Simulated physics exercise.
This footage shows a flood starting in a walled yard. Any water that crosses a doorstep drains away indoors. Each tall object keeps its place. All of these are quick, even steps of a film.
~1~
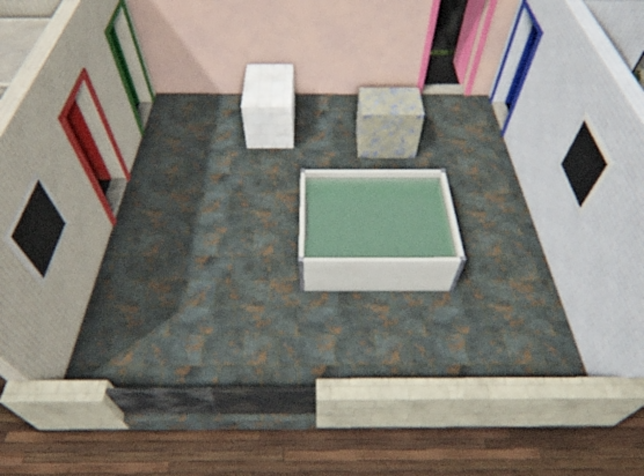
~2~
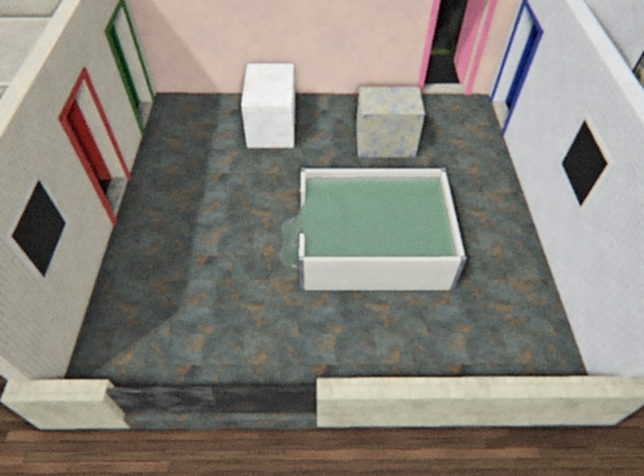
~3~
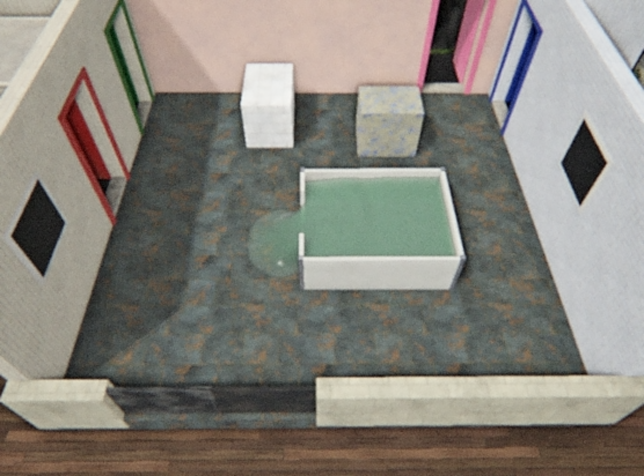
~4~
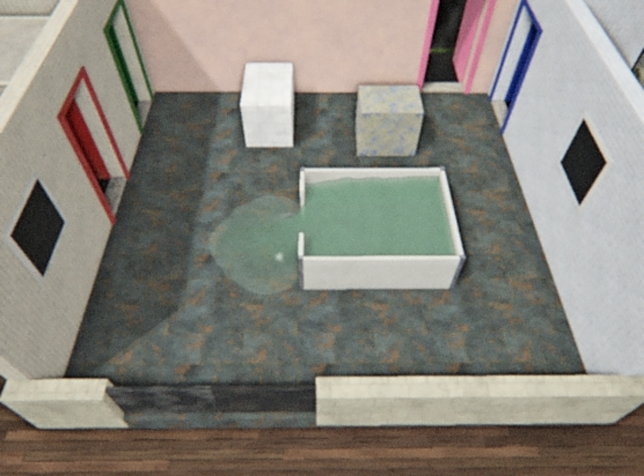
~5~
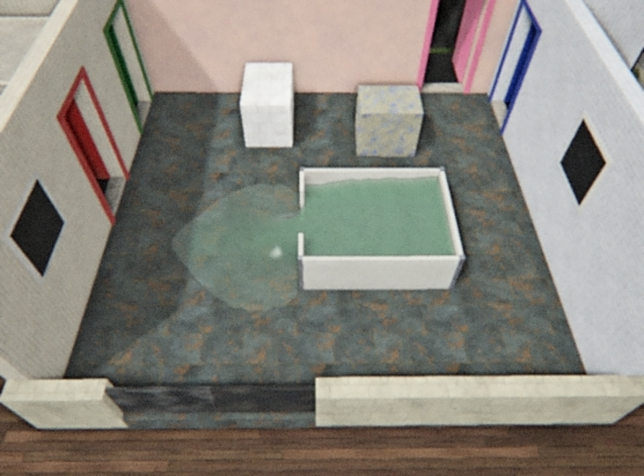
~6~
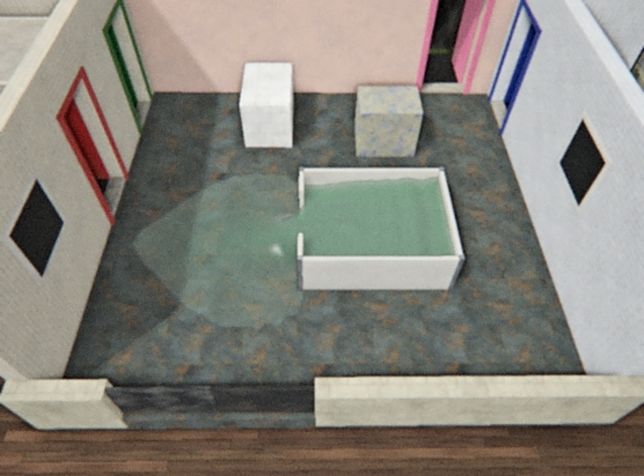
Green-tinted water, still at first inside an open white-walled tank, pours out through a gap in its left side and spreads leftward across the dark mottled floor of a walled yard, forming a steadily widening, translucent pool.
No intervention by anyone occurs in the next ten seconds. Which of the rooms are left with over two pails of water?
At the end, the red door overshoots the mark there; the pink door doesn't overshoot the mark there; the green door overshoots the mark there; the blue door doesn't overshoot the mark there.
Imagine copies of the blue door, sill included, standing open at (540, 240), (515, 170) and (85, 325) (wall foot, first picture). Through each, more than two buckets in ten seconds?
Log: Door one misses the mark; door two misses the mark; door three beats the mark.
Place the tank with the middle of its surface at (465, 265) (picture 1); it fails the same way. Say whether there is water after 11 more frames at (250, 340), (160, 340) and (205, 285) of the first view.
Taking the three spots in that order, I'd say drenched, then drenched, then drenched.
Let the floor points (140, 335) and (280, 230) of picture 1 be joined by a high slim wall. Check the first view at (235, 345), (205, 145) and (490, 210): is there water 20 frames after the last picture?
Results in order: Swamped / swamped / bone-dry.
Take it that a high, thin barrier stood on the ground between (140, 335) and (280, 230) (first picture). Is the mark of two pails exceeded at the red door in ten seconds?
Red door falls short.
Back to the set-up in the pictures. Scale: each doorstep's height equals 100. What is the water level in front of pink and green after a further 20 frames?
First around 0 percent, second around 210 percent.
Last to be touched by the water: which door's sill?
Result: The one in blue.
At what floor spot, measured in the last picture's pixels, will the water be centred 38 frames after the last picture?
Centre of mass: Roughly (266, 234).
A moment on, water covers 25 % of the floor; the red door under two buckets in, the pink door not reached, the green door not reached, the blue door not reached.
Next, water covers 35 % of the floor; the red door over two buckets in, the pink door not reached, the green door wet at the sill, nothing in, the blue door not reached.
Then, water covers 35 % of the floor; the red door far over two buckets in, the pink door not reached, the green door under two buckets in, the blue door not reached.
Later, water covers 65 % of the floor; the red door far over two buckets in, the pink door wet at the sill, nothing in, the green door over two buckets in, the blue door not reached.
In the end, water covers 90 % of the floor; the red door far over two buckets in, the pink door wet at the sill, nothing in, the green door far over two buckets in, the blue door wet at the sill, nothing in.
